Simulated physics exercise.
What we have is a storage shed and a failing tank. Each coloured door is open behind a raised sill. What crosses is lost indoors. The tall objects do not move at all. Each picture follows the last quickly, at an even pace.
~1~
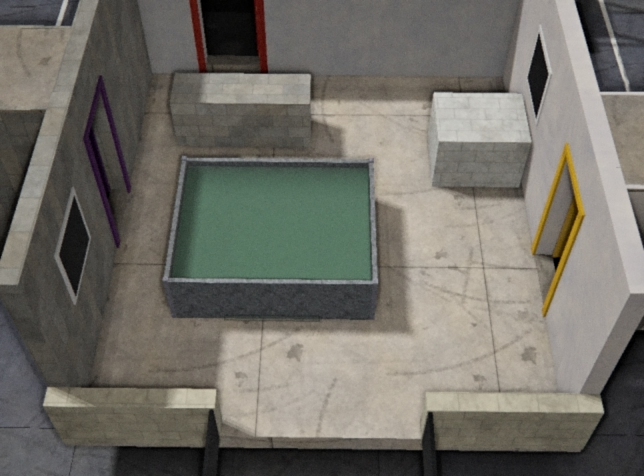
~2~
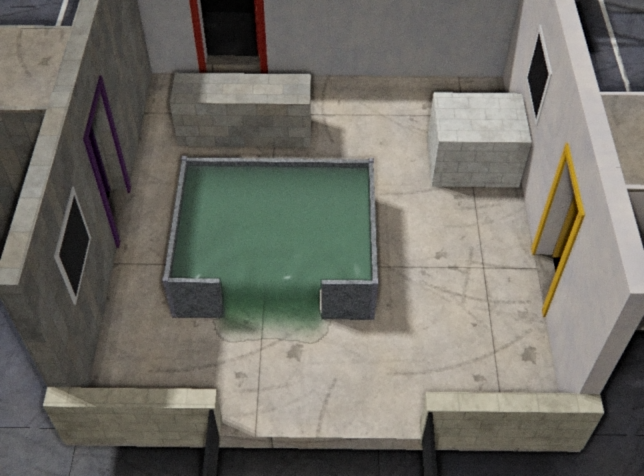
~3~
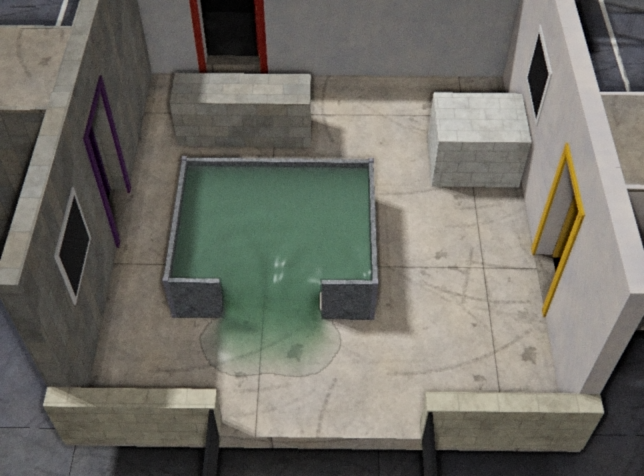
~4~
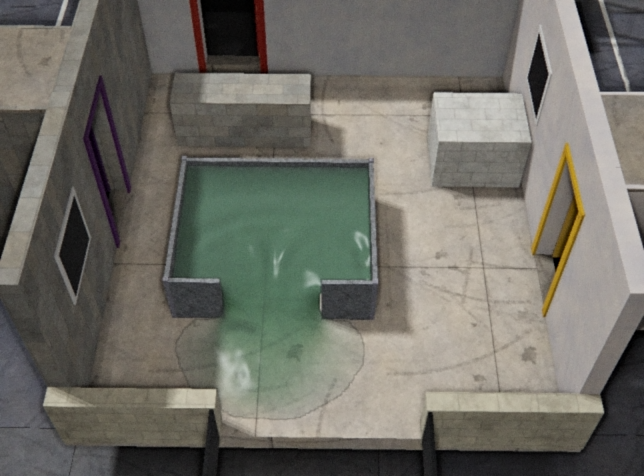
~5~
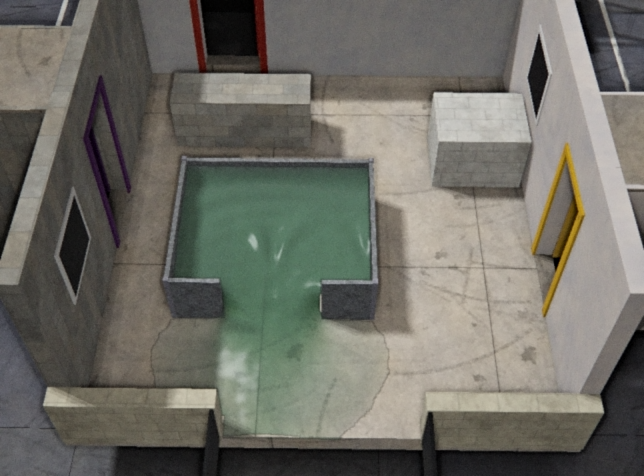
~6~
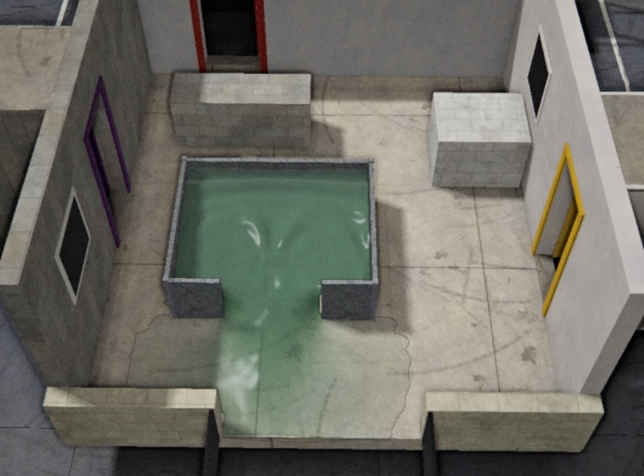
Green water pours through a gap in the tank's front wall and spreads across the floor.
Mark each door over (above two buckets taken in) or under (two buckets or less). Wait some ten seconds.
Red door: Under. Purple door: Under. Yellow door: Under.
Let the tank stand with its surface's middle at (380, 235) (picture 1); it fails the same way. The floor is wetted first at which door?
I'd pick the yellow-painted one.
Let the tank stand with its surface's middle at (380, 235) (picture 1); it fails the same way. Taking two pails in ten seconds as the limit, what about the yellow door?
Checking each in turn, the yellow crosses the line.
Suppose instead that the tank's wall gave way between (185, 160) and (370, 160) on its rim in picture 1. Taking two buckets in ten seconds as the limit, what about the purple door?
As for the purple door, it tops the mark.
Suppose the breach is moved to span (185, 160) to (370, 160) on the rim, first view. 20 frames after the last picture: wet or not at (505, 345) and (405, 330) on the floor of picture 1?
Well, the first place would be still bare and the second one still bare.
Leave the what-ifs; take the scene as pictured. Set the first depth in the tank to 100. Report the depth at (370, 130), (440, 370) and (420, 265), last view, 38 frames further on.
My figures are about 0, 0 and 0 percent.
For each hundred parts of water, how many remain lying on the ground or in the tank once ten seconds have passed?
About 38 %.
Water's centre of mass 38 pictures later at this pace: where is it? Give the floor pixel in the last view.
Centre point: Around (250, 255).
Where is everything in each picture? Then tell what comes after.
Still water in the open tank at (275, 221), in the first picture.
The front is at (221, 329), out from the gap at (272, 302), in the second picture.
Water pours out at (273, 305) and has run to (218, 361), in the third picture.
Water pours out at (273, 306) and has run to a hidden place, in the fourth picture.
The front is at a hidden place, out from the gap at (273, 306), in the fifth picture.
The front is at a hidden place, out from the gap at (273, 305), in the sixth picture.
A moment on, water covers 15 % of the floor; the red door not reached, the purple door not reached, the yellow door not reached.
Next, water covers 25 % of the floor; the red door not reached, the purple door not reached, the yellow door not reached.
Then, water covers 35 % of the floor; the red door not reached, the purple door wet at the sill, nothing in, the yellow door not reached.
Later, water covers 50 % of the floor; the red door wet at the sill, nothing in, the purple door wet at the sill, nothing in, the yellow door wet at the sill, nothing in.
In the end, water covers 75 % of the floor; the red door wet at the sill, nothing in, the purple door wet at the sill, nothing in, the yellow door wet at the sill, nothing in.
